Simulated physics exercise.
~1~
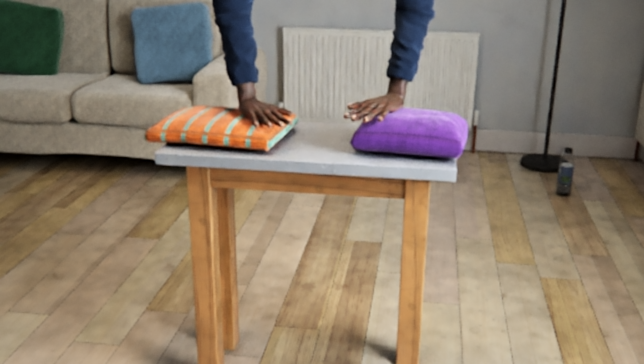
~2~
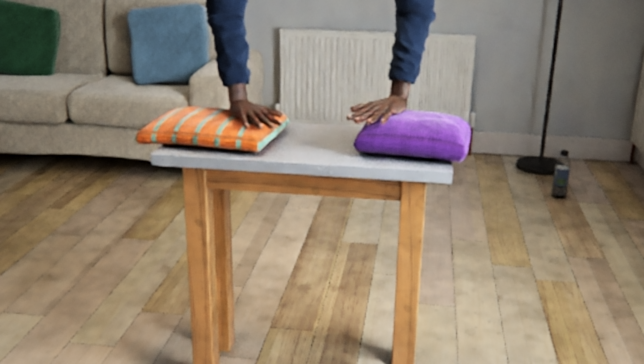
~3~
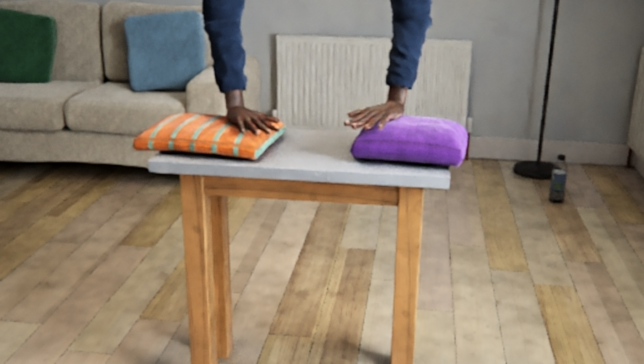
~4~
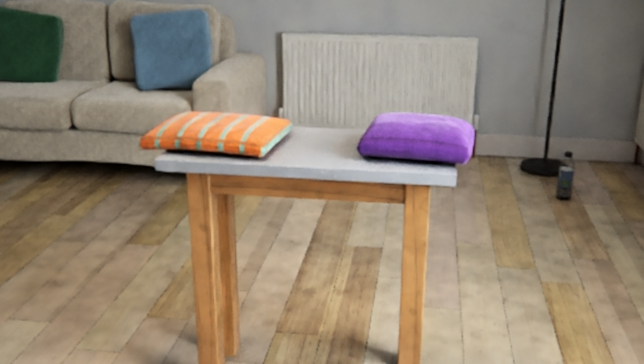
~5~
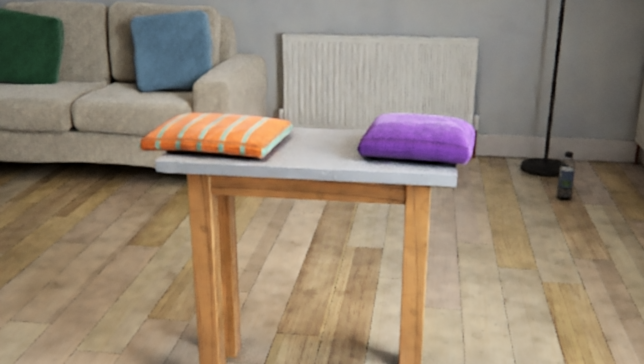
In a living room with a beige sofa and a radiator, two hands rest on an orange striped folded blanket and a purple soft bag at opposite sides of a small table, then withdraw from view, leaving both items at rest on top.
